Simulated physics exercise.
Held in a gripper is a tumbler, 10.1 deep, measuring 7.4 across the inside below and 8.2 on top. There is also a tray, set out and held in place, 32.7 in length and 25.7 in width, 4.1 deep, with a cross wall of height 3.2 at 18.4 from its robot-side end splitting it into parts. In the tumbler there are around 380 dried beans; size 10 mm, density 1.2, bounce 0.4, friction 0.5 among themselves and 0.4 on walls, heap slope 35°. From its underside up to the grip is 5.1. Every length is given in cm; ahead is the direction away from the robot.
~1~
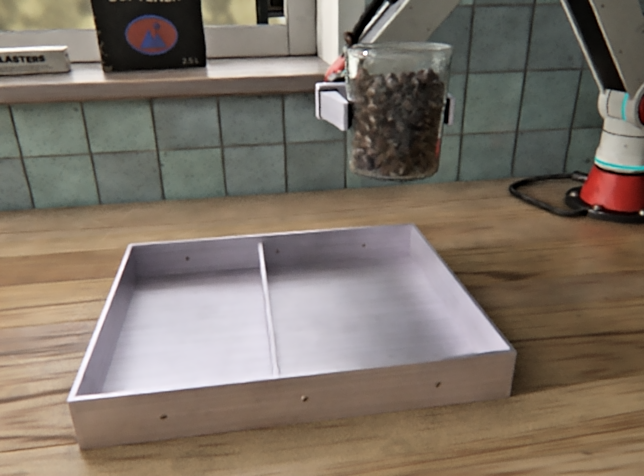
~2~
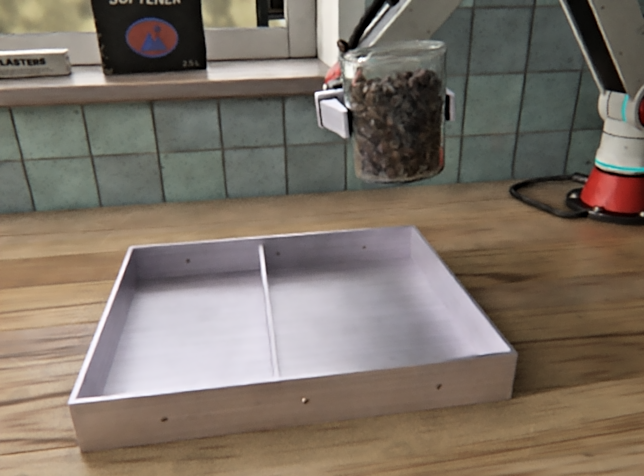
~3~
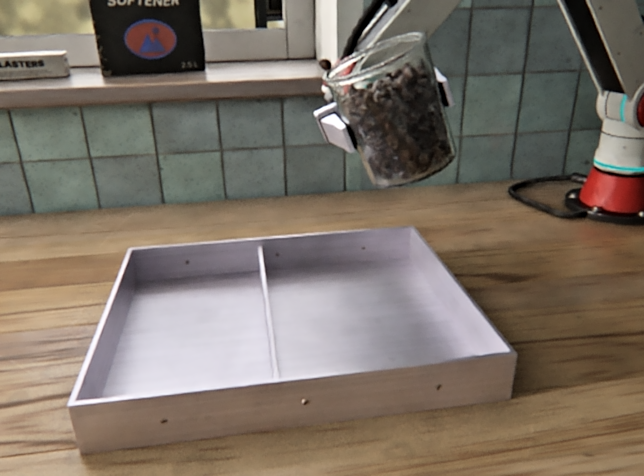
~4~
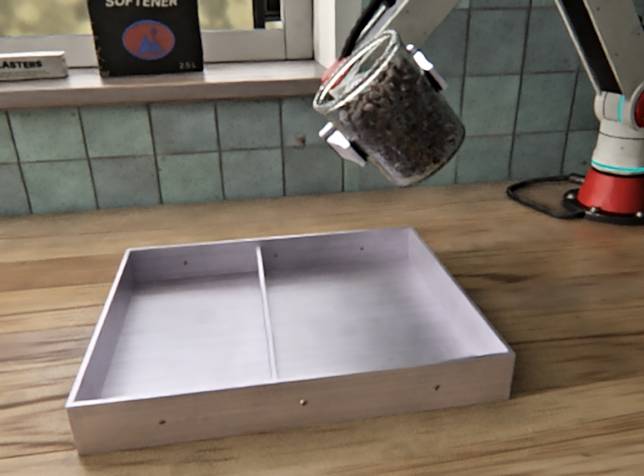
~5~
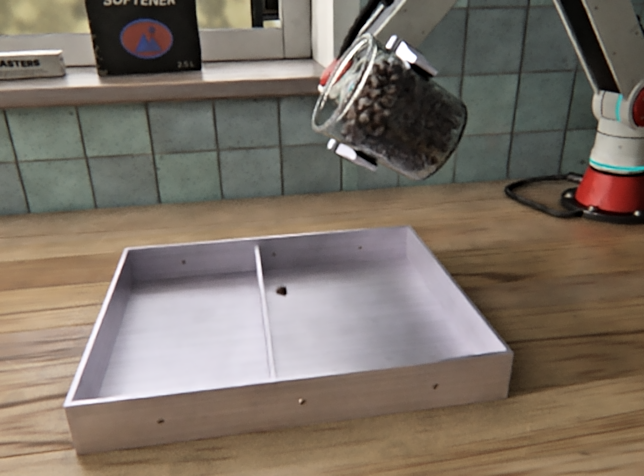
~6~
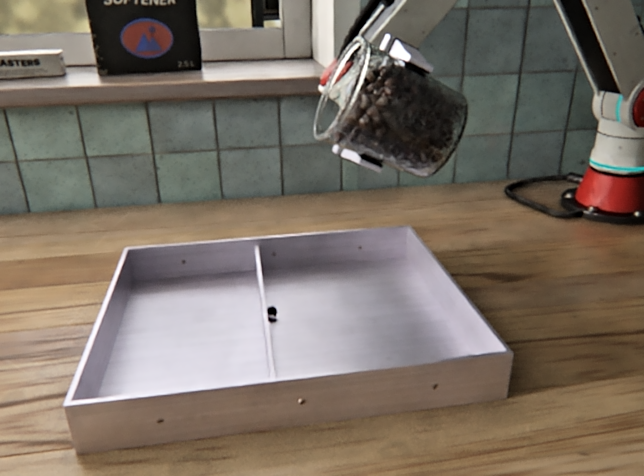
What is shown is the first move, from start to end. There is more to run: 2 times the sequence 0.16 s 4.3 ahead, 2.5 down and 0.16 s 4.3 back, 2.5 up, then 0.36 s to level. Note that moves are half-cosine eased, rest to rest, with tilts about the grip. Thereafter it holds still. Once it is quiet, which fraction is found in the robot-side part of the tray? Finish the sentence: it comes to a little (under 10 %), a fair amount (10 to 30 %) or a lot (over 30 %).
It comes to a little.
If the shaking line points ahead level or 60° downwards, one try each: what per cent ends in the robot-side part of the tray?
First try about 10 %, second try about 0 %.
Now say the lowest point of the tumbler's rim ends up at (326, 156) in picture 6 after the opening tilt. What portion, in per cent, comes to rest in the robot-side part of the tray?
Somewhere around 20 %.
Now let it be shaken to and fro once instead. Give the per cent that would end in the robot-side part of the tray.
My guess is near 5 per cent.
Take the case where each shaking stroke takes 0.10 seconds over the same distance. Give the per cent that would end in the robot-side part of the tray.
That would give around 5 per cent.
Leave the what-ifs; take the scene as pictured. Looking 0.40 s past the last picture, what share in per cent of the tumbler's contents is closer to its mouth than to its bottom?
My estimate is near 40 per cent.
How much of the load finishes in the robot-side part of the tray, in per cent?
Estimate: Roughly 5 %.
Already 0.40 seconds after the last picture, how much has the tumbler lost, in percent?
About 5 per cent.
Then, 0.40 s after the last picture, tilted 64° forward, highest piece 22 above the table; 358 in the tumbler, 10 in the far-side part, 4 in the robot-side part, 3 in flight or on a rim.
Then, 0.80 s after the last picture, tilted 38° forward, highest piece 24 above the table; 350 in the tumbler, 14 in the far-side part, 10 in the robot-side part, 1 in flight or on a rim.
Then, 1.20 s after the last picture, level, highest piece 25 above the table; 350 in the tumbler, 14 in the far-side part, 11 in the robot-side part.
Then, 2.25 s after the last picture, level, highest piece 25 above the table; 350 in the tumbler, 14 in the far-side part, 11 in the robot-side part.
Final count, 350 in the tumbler, 14 in the far-side part, 11 in the robot-side part. That is 3 % in the robot-side part of the tray.
